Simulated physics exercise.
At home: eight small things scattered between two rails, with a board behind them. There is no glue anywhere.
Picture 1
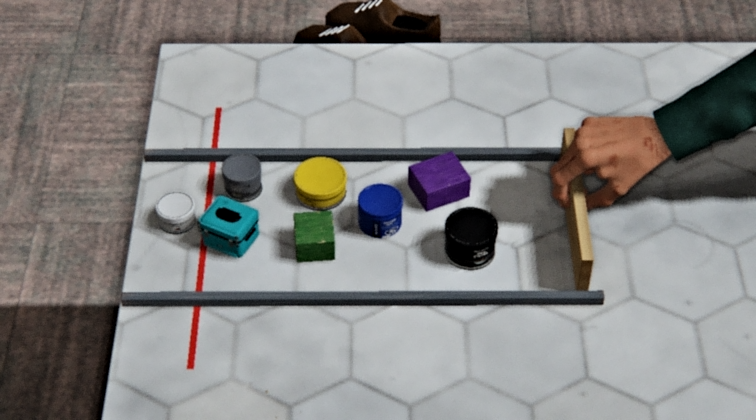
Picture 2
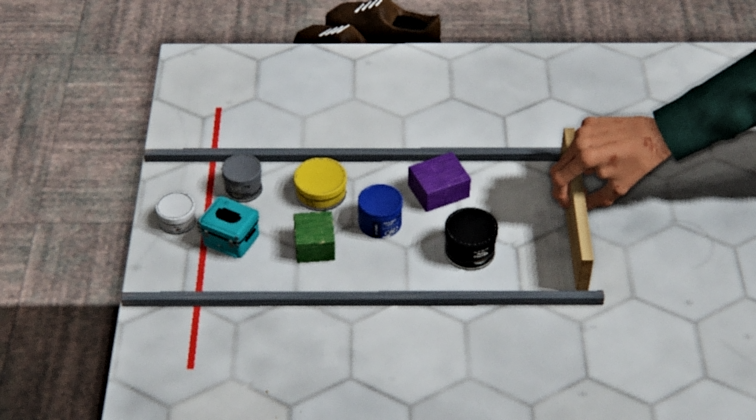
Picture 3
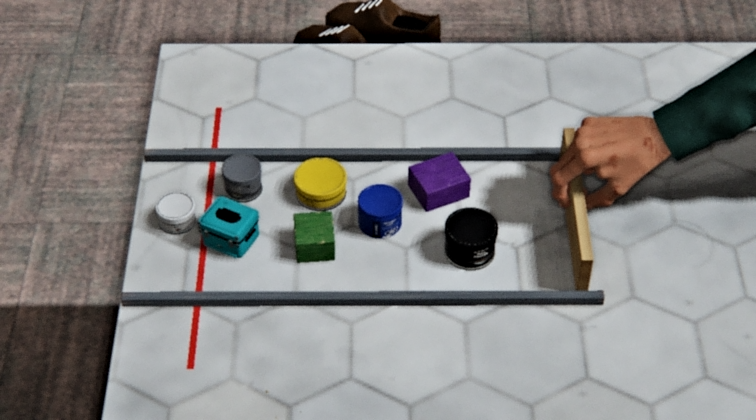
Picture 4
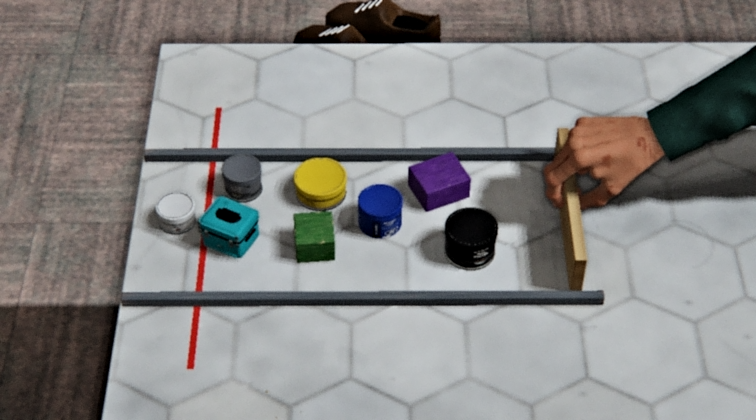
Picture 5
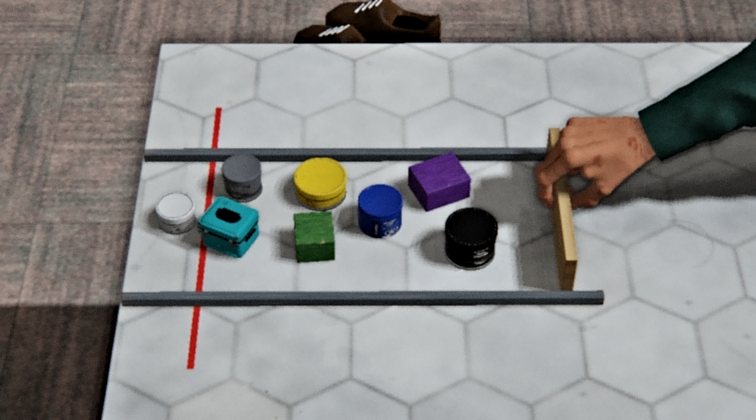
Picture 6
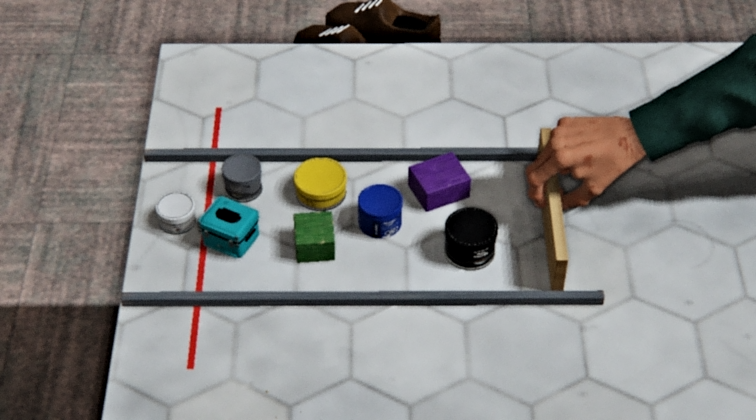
A hand held a wooden board upright between two rails, then slid it slightly left toward eight small pots, tins and blocks, which stayed still near and around a red line of tape.
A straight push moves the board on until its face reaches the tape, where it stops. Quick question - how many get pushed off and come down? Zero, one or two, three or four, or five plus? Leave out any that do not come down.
I predict the count lost over the end will be three or four.
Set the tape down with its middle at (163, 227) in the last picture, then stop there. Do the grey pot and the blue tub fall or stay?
As for the grey pot, it drops; as for the blue tub, it holds.
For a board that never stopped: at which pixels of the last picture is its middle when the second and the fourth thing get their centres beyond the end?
(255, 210), then (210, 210).
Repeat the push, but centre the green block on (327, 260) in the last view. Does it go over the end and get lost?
The answer: It keeps its place.
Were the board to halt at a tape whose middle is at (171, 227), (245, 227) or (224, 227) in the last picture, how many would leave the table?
Going through them in order, you'd see 5, 2 and 3.
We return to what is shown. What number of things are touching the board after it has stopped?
3 of them.
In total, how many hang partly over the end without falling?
The count is 1.
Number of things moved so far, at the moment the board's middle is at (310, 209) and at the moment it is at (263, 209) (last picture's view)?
At the first spot 8, then 8.
A little later, none off yet; white pot at rest near (176, 213); turquoise case at rest near (230, 228); grey pot at rest near (242, 178).
When it is over, the number that fall off is three or four; down, yellow tin, grey pot, turquoise case and white pot.
